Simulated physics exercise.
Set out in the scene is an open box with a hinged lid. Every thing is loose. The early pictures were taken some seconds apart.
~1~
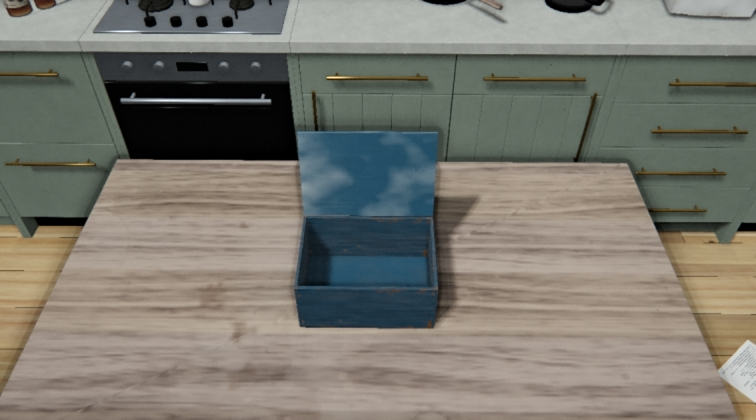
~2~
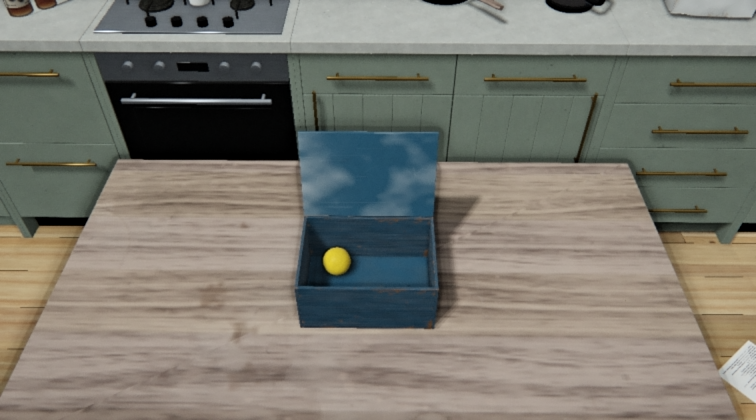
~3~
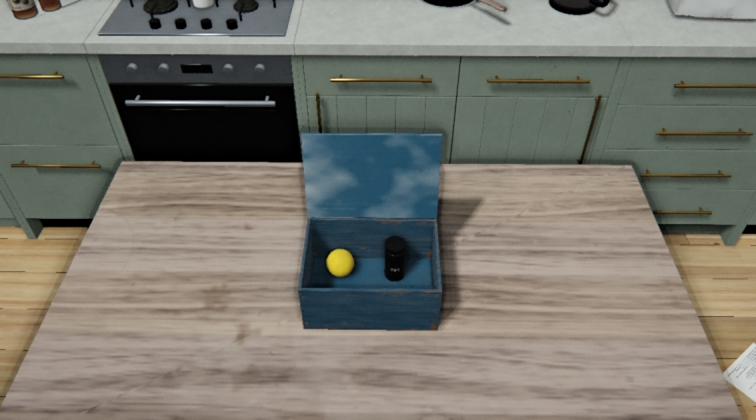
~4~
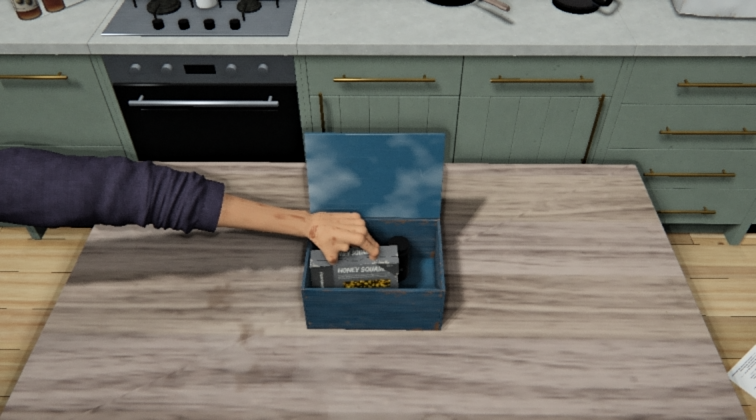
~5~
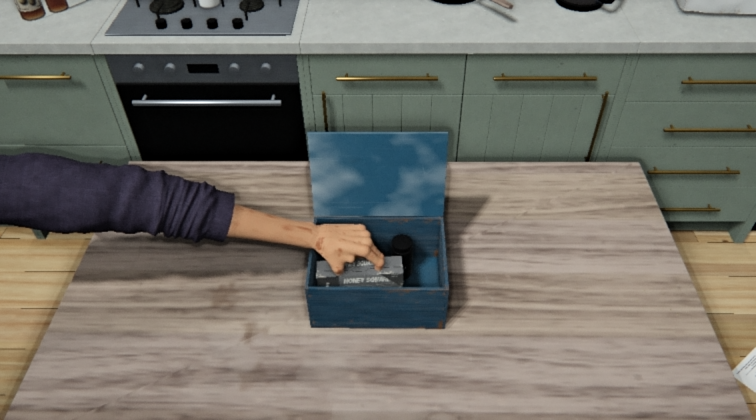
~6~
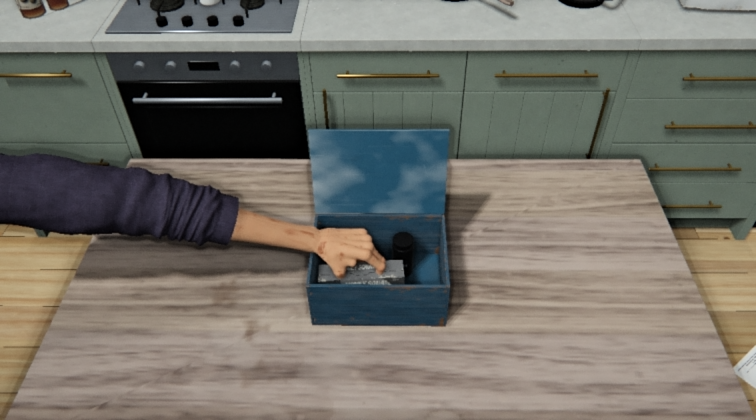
On a wooden kitchen table, an open blue box stood empty, then held a yellow lemon and next a small black item, before a hand from the left lowered a grey packet inside.
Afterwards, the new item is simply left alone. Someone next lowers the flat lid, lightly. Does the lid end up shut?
Yes.
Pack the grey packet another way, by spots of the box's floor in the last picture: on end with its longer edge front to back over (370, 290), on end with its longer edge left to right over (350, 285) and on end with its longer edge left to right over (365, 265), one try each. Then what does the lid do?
Lid left open; lid left open; lid down.
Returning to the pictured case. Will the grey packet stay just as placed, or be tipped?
Well, the grey packet stays just as set.
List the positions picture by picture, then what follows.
In the first picture, the last thing is not in view yet.
In the second picture, the last thing is not in view yet; yellow lemon (337, 261).
In the third picture, the last thing is not in view yet; yellow lemon (340, 263).
In the fourth picture, still above its spot; grey packet (355, 270).
In the fifth picture, still above its spot; grey packet (360, 280).
In the sixth picture, put in, still held.
Then, 1.20 s past the last view, lid starting down.
Then, 1.60 s past the last view, lid 58° above the rim.
Then, 1.80 s past the last view, lid 32° above the rim.
Then, 2.00 s past the last view, lid shut.
Finally, lid shut; all 3 still in place. Final places as the last picture's camera would see them, grey packet near (362, 283).
